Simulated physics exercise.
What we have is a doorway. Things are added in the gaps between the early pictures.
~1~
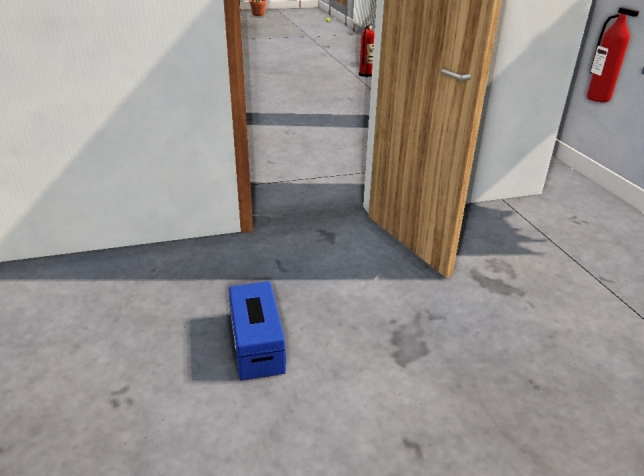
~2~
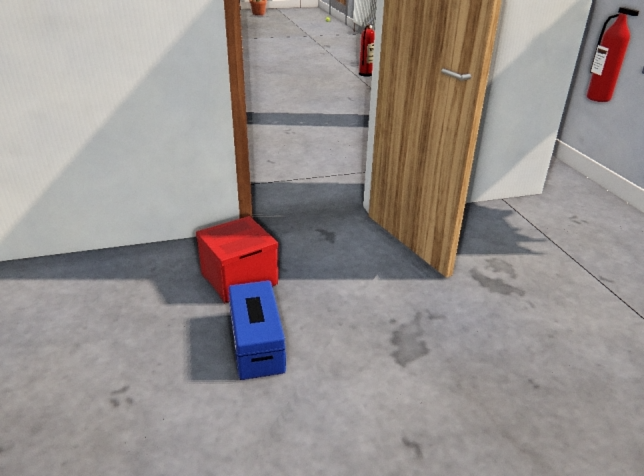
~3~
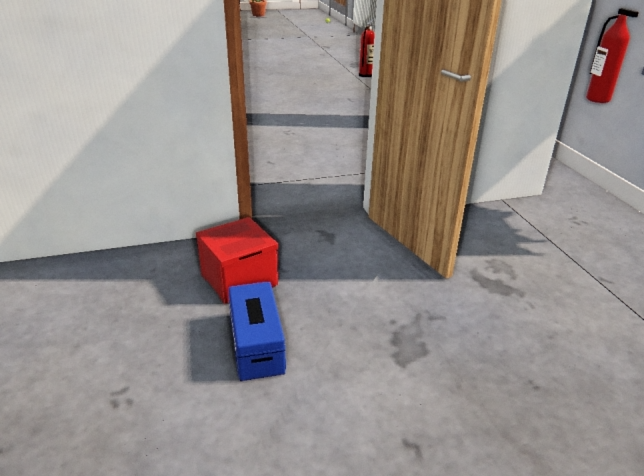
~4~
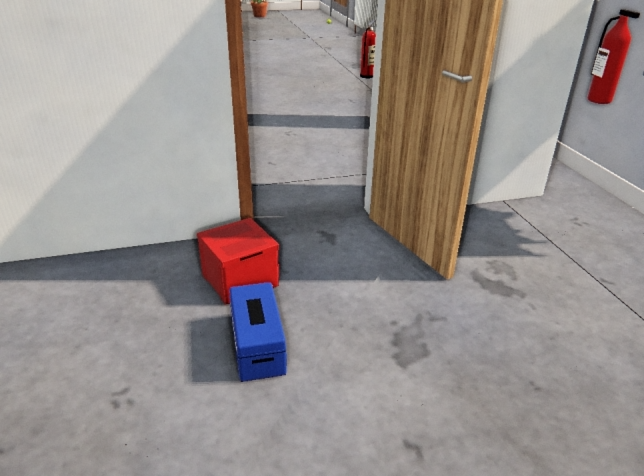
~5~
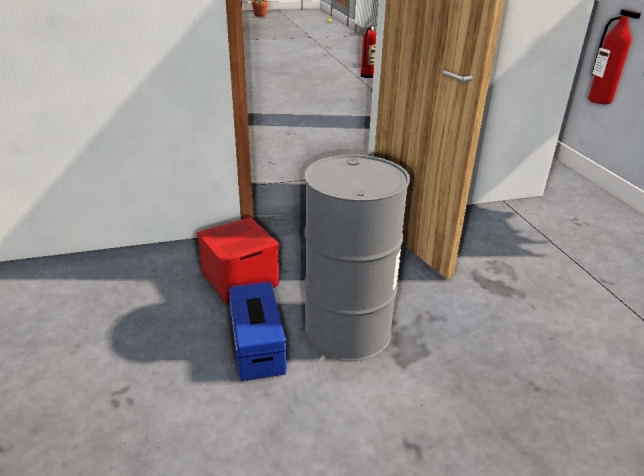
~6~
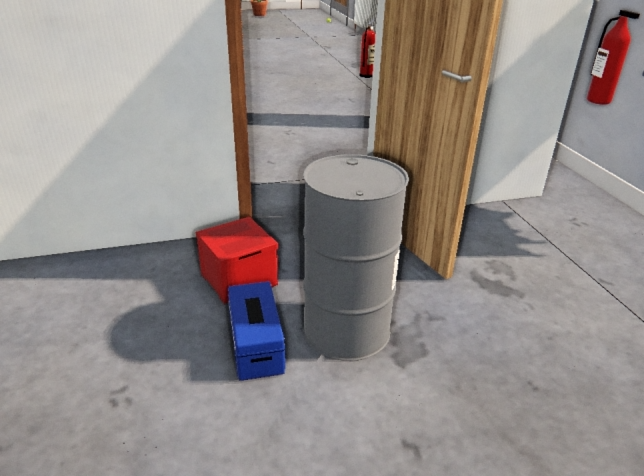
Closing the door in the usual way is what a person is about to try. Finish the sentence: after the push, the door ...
After the push, the door meets the frame.
Then, 0.50 s on from there, door at 84°.
Then, 0.90 s on from there, door at 50°.
Then, 1.30 s on from there, door at 14°.
In the end, door at 0°; all 3 unmoved. At the end, from the last picture's camera, grey drum near (351, 259).
